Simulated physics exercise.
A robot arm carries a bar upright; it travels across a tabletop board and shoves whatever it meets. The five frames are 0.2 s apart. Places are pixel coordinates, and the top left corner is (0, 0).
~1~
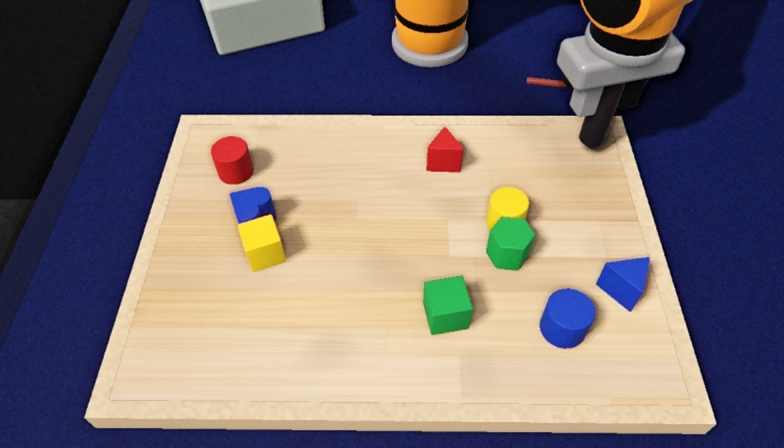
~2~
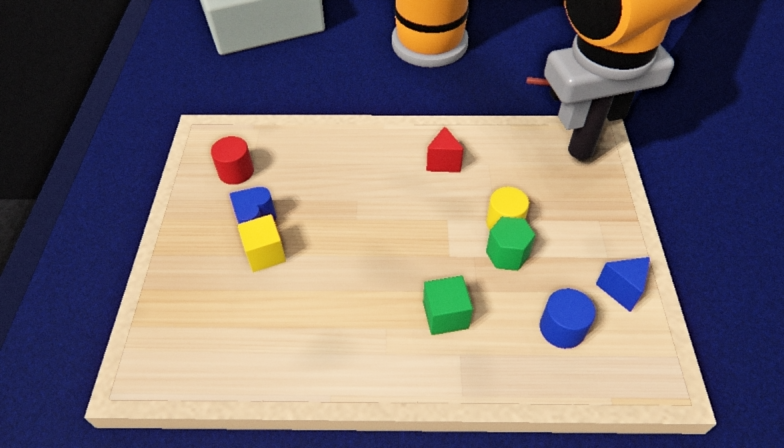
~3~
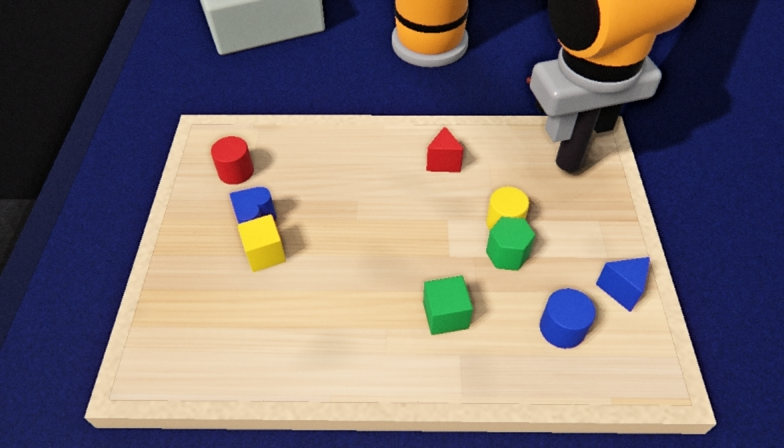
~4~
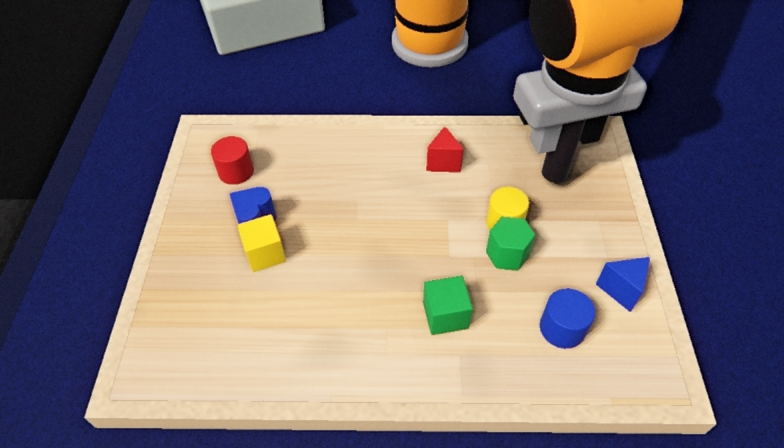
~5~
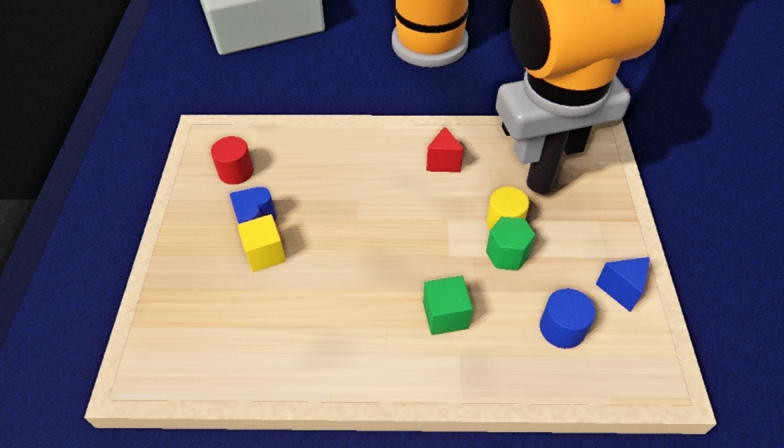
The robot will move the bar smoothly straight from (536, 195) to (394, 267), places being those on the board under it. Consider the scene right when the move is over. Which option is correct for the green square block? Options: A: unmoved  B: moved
A.
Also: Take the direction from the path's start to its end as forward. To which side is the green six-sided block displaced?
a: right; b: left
b (left)
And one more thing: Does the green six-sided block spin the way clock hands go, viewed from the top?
I expect not.
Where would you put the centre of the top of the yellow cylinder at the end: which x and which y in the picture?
It should be at about (465, 244).
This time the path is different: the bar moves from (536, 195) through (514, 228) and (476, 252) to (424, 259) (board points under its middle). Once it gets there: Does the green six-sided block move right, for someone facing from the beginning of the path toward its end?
No, I don't think so.
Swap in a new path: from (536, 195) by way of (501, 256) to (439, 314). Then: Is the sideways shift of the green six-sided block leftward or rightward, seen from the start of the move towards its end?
So, looking from the first point of the path to the last, the green six-sided block moves leftwards.
The first path, step by step. One third of the way, bar (493, 207); yellow cylinder (485, 220); green six-sided block (510, 247), turned 45° anticlockwise.
Two thirds of the way, bar (444, 231); yellow cylinder (465, 244); green six-sided block (510, 251), turned 60° anticlockwise.
At the end, bar (393, 256); green square block still; yellow cylinder (465, 244); green six-sided block (510, 251), turned 60° anticlockwise.
